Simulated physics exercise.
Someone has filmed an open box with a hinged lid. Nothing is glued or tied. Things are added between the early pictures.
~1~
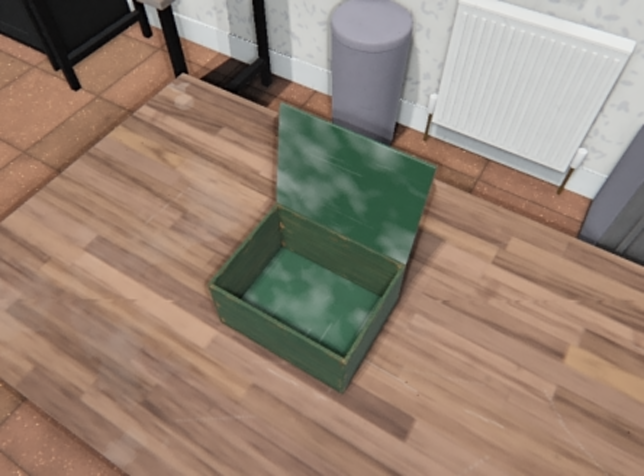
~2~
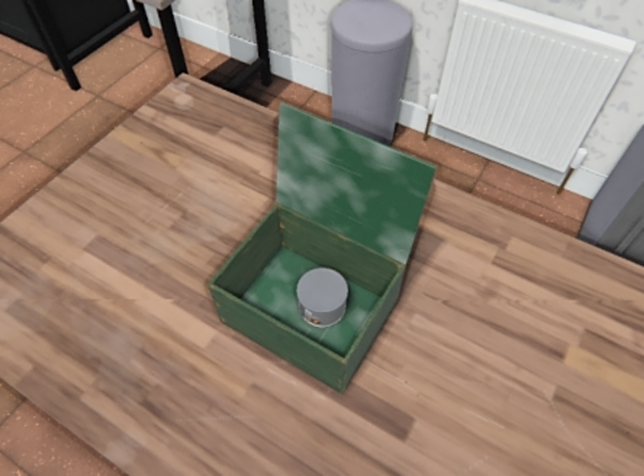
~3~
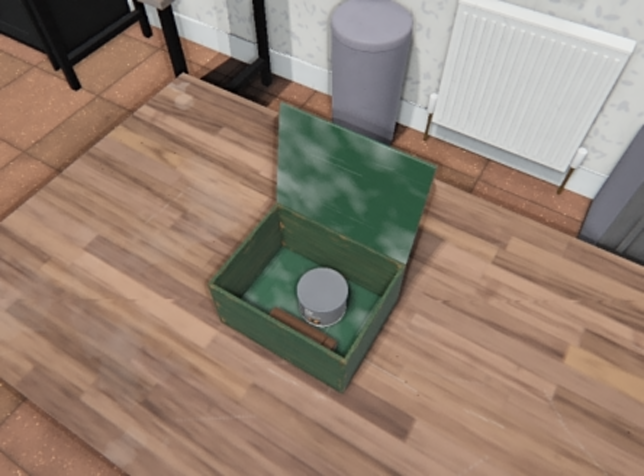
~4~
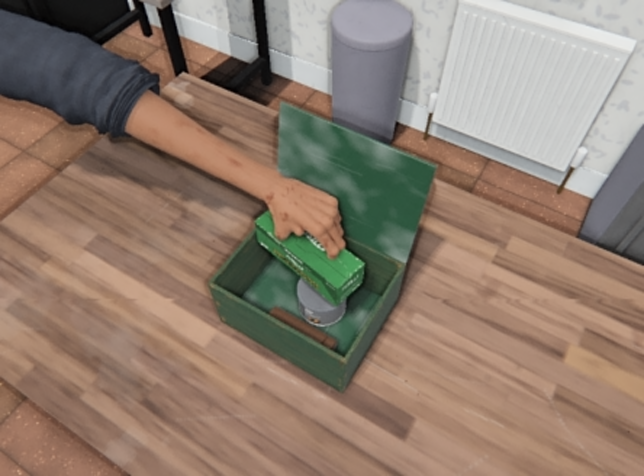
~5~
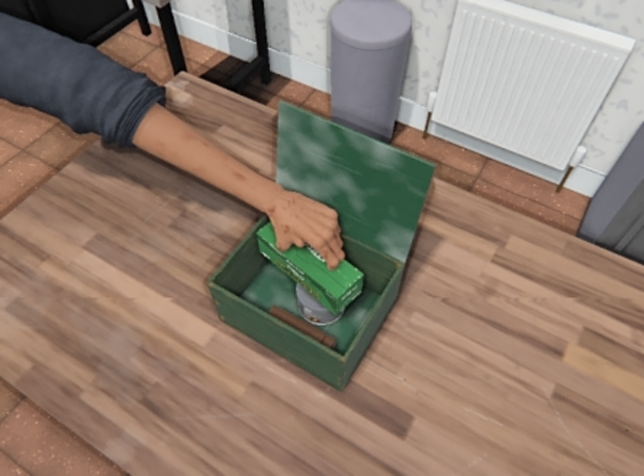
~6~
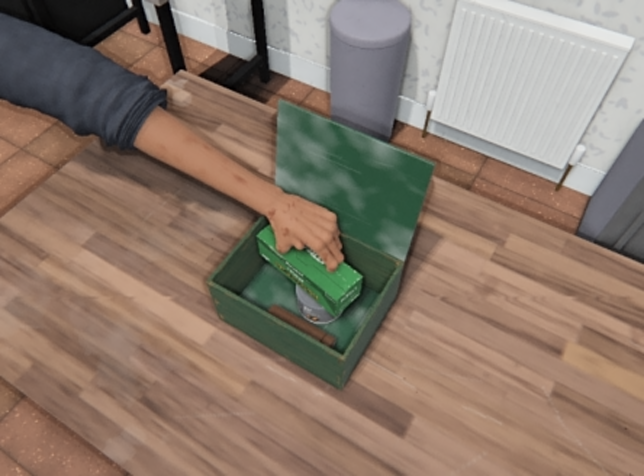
The clip opens on an empty green box with its hinged lid raised on a wooden floor. A grey tub appears inside, then a brown object in front of it. A hand reaches in from the left and lowers a green carton slightly over the tub, keeping hold of it.
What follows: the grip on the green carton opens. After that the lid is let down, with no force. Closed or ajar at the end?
Outcome: The lid closes.
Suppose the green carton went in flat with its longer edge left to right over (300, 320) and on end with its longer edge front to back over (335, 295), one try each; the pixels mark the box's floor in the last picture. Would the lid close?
In the first case it sits on the rim; in the second case it will not close.
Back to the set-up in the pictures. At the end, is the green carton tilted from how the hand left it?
The green carton stays as placed.
Then, 1.20 s later than the last frame, lid 81° above the rim.
Then, 1.70 s later than the last frame, lid 48° above the rim.
Then, 2.10 s later than the last frame, lid 11° above the rim.
When it is over, lid shut; all 3 as before. End places, in pixels of the last picture, green carton near (308, 265).
